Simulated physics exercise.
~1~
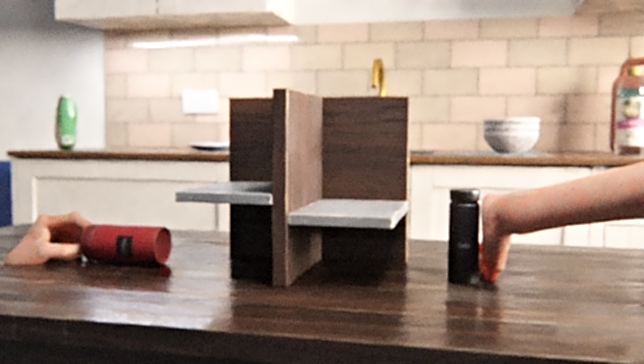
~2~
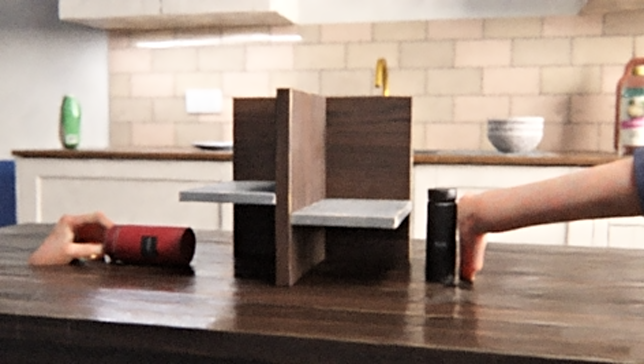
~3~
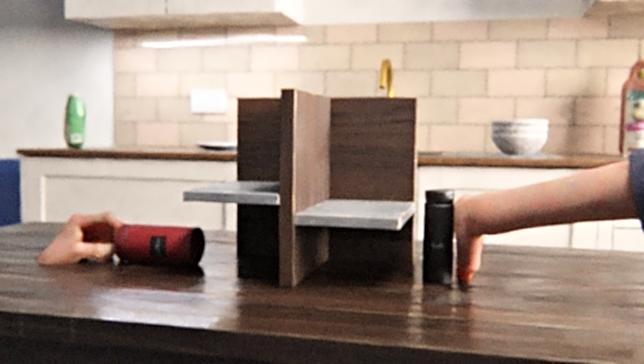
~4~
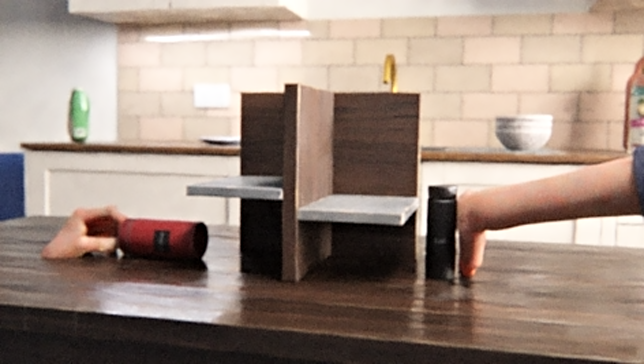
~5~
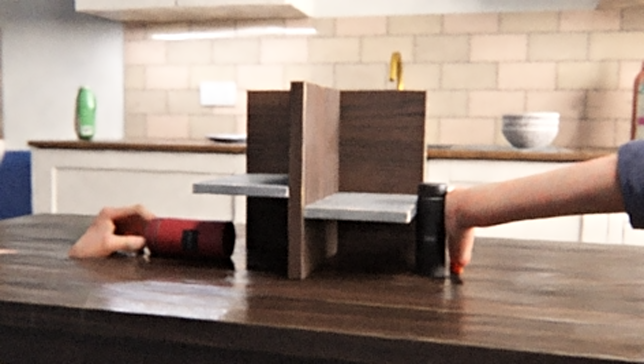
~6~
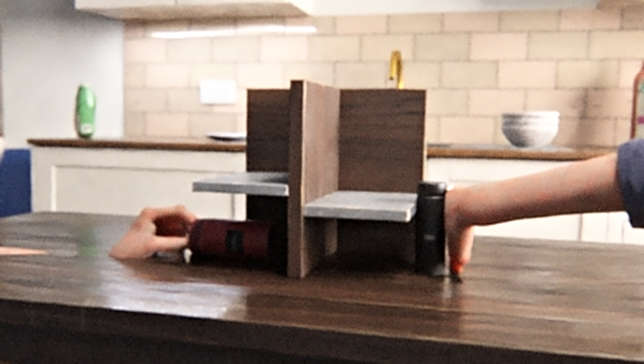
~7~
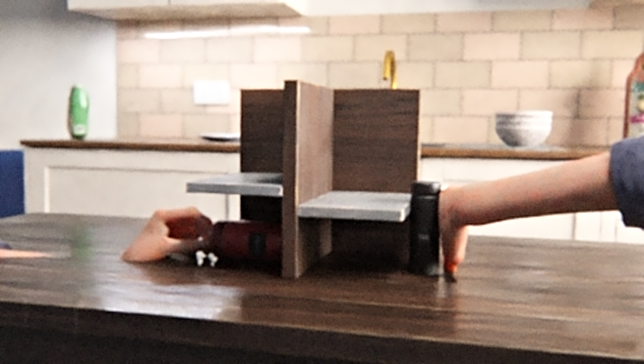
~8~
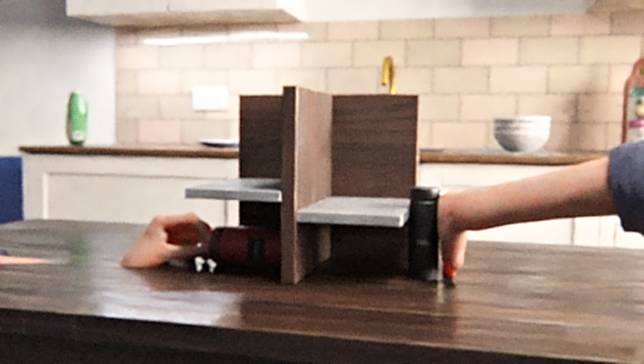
On a dark wooden table in a kitchen, one hand pushed a red jar lying on its side to the right until it slid under a rack's low shelf, while another hand moved an upright black shaker left, where it stopped against the other shelf.
